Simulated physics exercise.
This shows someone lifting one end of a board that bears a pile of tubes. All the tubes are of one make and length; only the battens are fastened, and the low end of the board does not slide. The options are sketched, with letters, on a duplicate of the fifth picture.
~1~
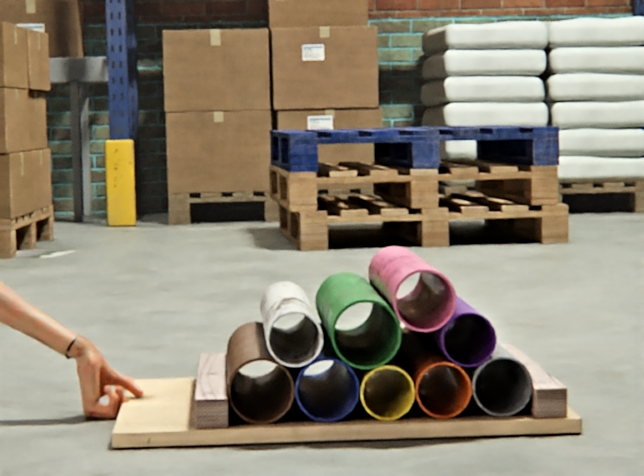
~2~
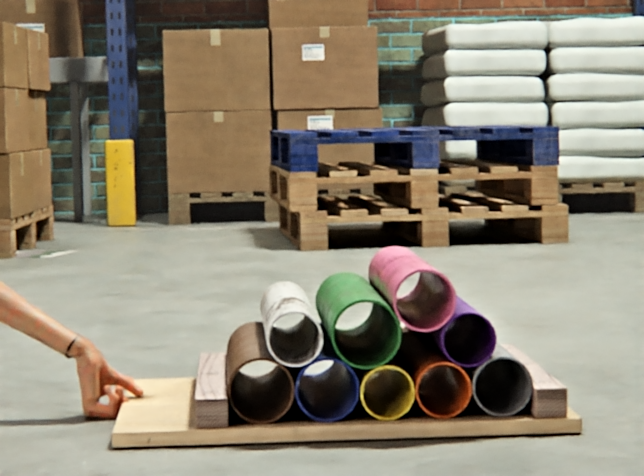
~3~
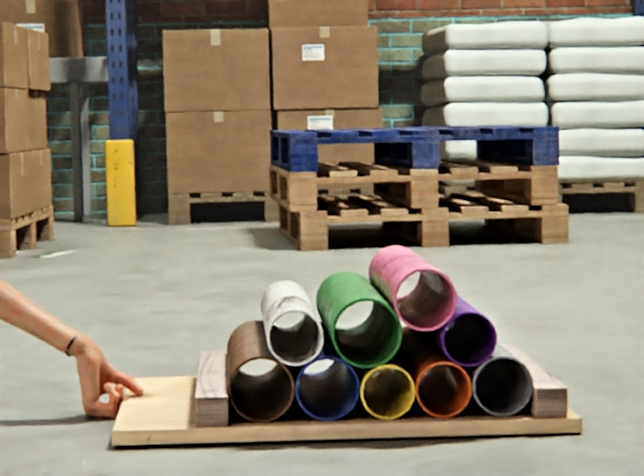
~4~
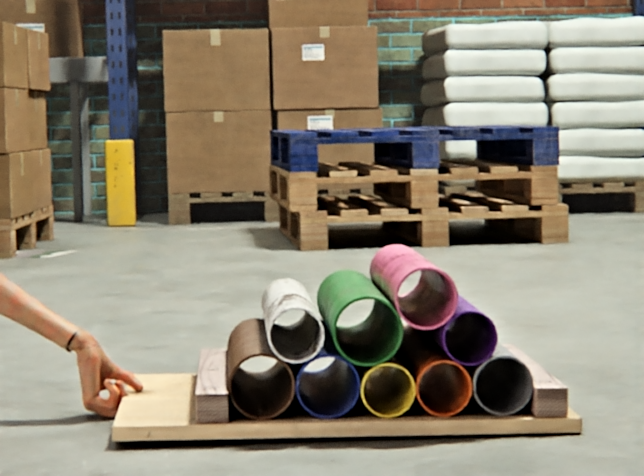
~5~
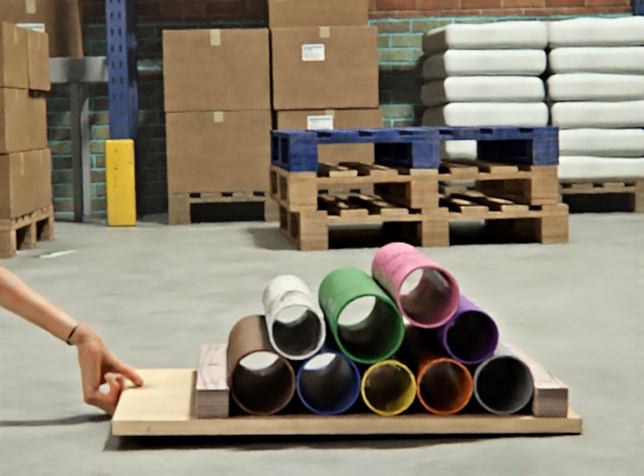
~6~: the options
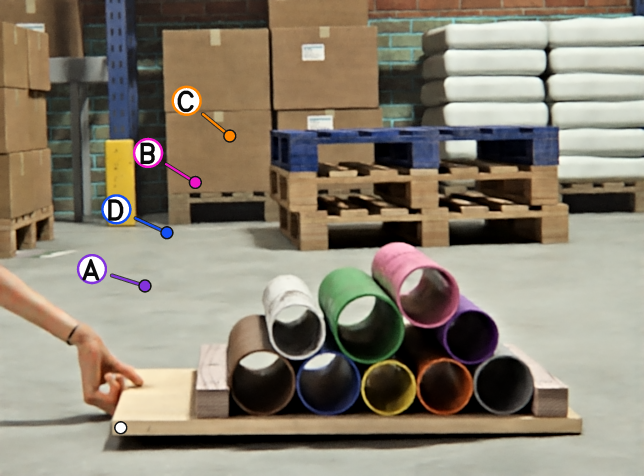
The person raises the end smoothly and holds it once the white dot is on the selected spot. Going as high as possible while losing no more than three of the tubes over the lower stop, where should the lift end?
Lift it to D and no more.
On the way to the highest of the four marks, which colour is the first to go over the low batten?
First is the purple one.
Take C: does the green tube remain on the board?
The green tube: No.
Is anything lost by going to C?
At C: Yes.
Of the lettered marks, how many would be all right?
Two of the four.
On the marked copy, A at (145, 286); B at (195, 183); C at (230, 136); D at (167, 233); the white dot at (121, 428).
Following D. Soon after the start, board at 17°.
Later, board at 26°.
In the end, board at 26°, three over the low batten (purple, green, pink).
As for the rest, A none over the low batten; B four over the low batten (purple, green, white, pink); C four over the low batten (purple, green, white, pink).
